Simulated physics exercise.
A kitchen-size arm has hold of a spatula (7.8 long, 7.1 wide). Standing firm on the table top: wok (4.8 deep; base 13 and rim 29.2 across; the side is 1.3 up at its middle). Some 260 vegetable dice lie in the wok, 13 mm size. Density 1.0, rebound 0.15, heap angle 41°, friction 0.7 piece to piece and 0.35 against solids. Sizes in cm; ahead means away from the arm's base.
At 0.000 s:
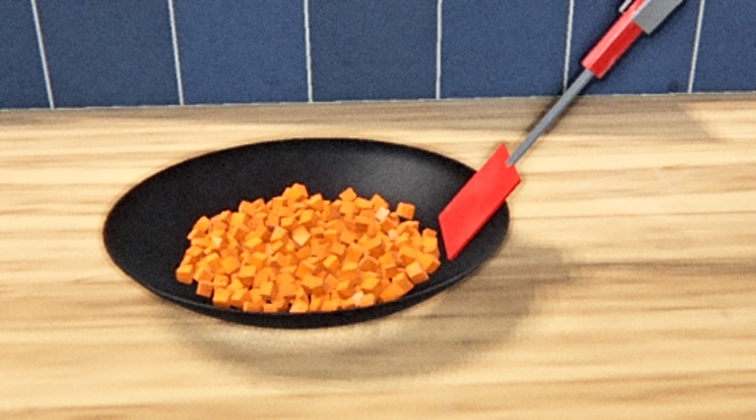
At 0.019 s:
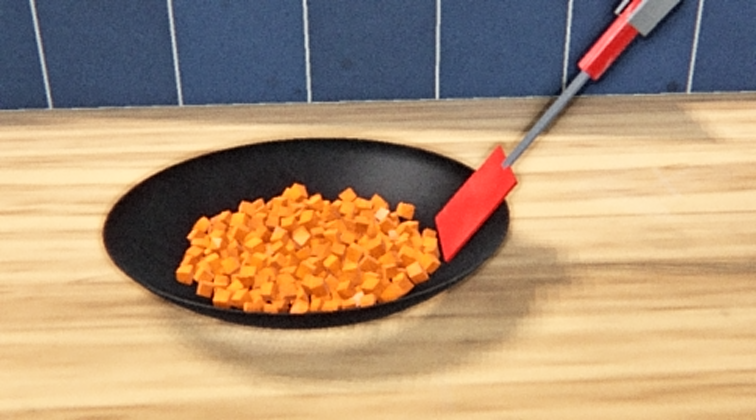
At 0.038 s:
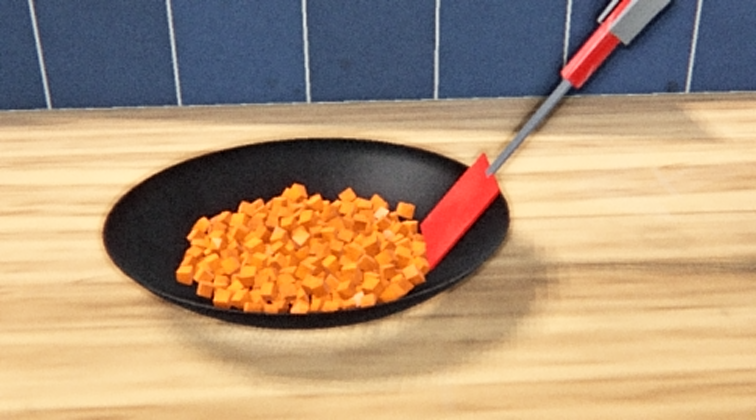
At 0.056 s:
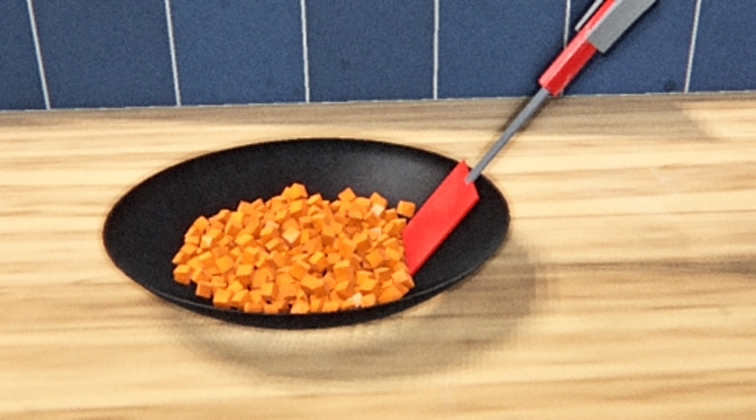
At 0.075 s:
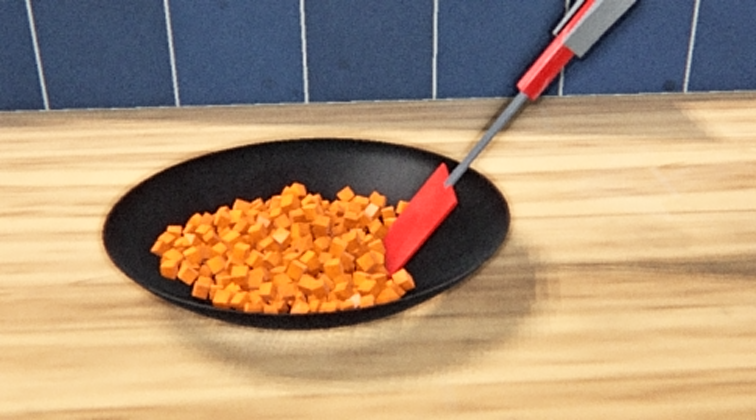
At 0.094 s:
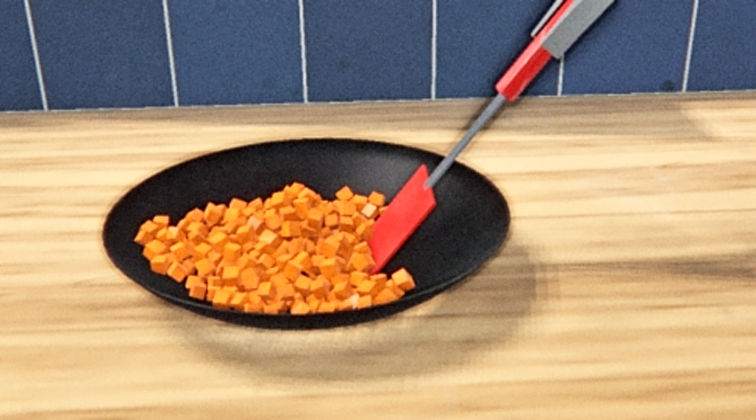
A red spatula slides left through a black wok, pushing the heaped orange cubes leftward.
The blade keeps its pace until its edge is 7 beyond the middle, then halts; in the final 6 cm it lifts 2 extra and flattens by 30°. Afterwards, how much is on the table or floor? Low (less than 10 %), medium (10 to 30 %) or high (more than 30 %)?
Answer: Low; less than 10 % of the vegetable dice finish on the table or floor.
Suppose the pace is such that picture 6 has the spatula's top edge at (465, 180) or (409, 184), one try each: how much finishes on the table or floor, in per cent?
About 5 and 15 per cent.
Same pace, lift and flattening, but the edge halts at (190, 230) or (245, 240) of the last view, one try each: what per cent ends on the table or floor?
About 20 and 0 per cent.
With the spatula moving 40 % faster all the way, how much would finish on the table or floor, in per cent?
In that case some 15 per cent.
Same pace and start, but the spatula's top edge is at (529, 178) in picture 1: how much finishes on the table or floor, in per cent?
About 5 per cent.
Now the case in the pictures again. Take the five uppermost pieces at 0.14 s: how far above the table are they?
Some 5 cm.
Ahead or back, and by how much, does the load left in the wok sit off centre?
Roughly 5.0 cm ahead.
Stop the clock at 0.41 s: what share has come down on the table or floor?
About 5 per cent.
By 0.14 s, sloping 52°, highest piece 6 above the table; 262 in the wok.
By 0.19 s, sloping 40°, highest piece 7 above the table; 260 in the wok, 2 on the blade or in flight.
By 0.41 s, sloping 22°, highest piece 6 above the table; 247 in the wok, 15 on the table or floor.
By 1.46 s, sloping 22°, highest piece 6 above the table; 247 in the wok, 15 on the table or floor.
Final count, 247 in the wok, 15 on the table or floor. That is 6 % on the table or floor.
